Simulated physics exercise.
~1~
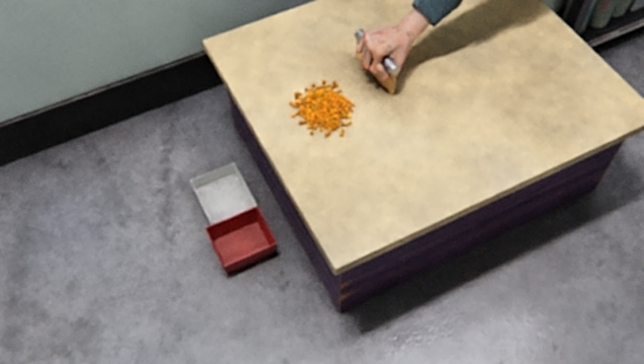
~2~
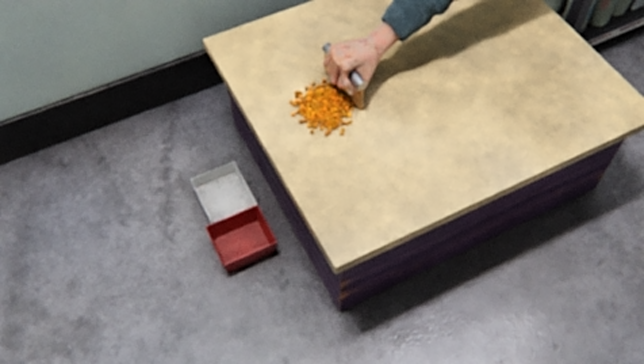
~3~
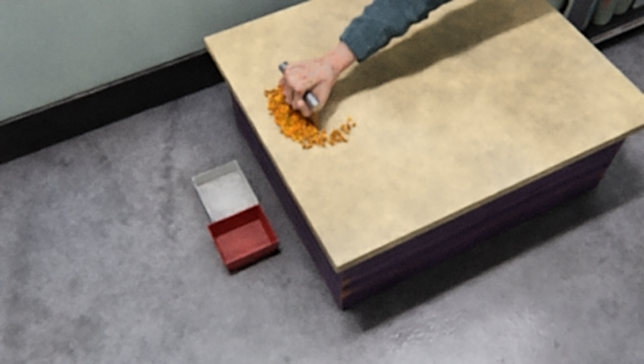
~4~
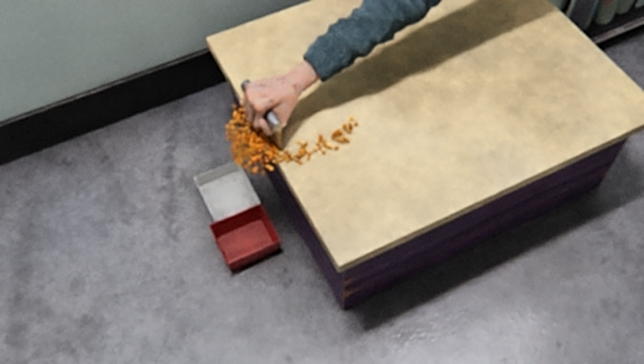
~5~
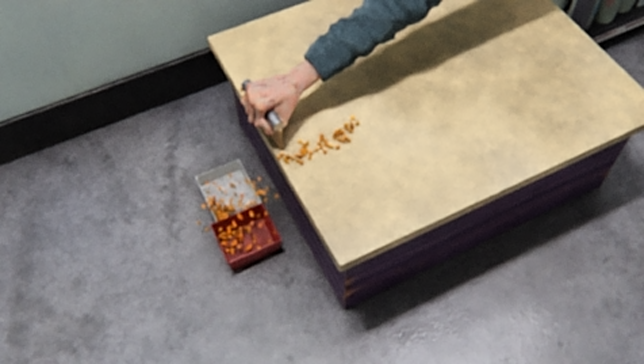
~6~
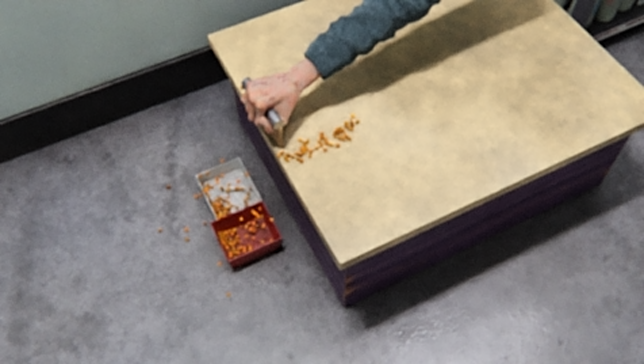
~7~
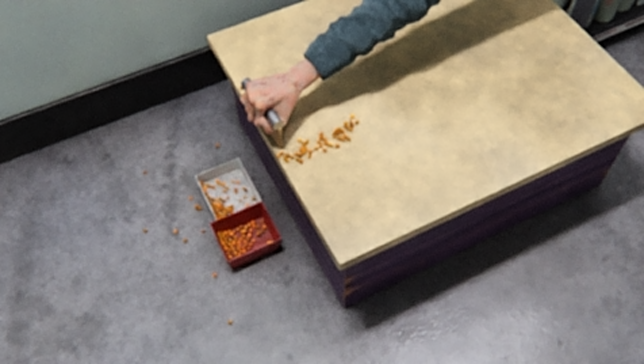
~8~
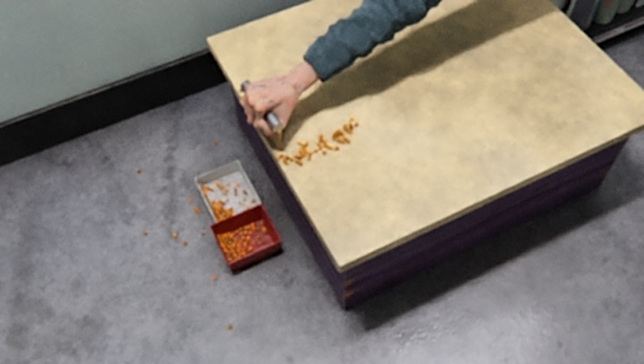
A hand in a blue-grey sleeve grips a scraper on a pale tan tabletop with dark purple sides, seen from above by a slightly swaying camera. A loose pile of orange corn kernels lies to its left, and a white tin and a red tin sit together on the grey floor below. The hand pushes the scraper left and down into the pile, driving it to the table's edge. Most kernels spill over as the scraper stops there. They land in both tins, a few scatter across the floor, and a thin trail stays on the table.
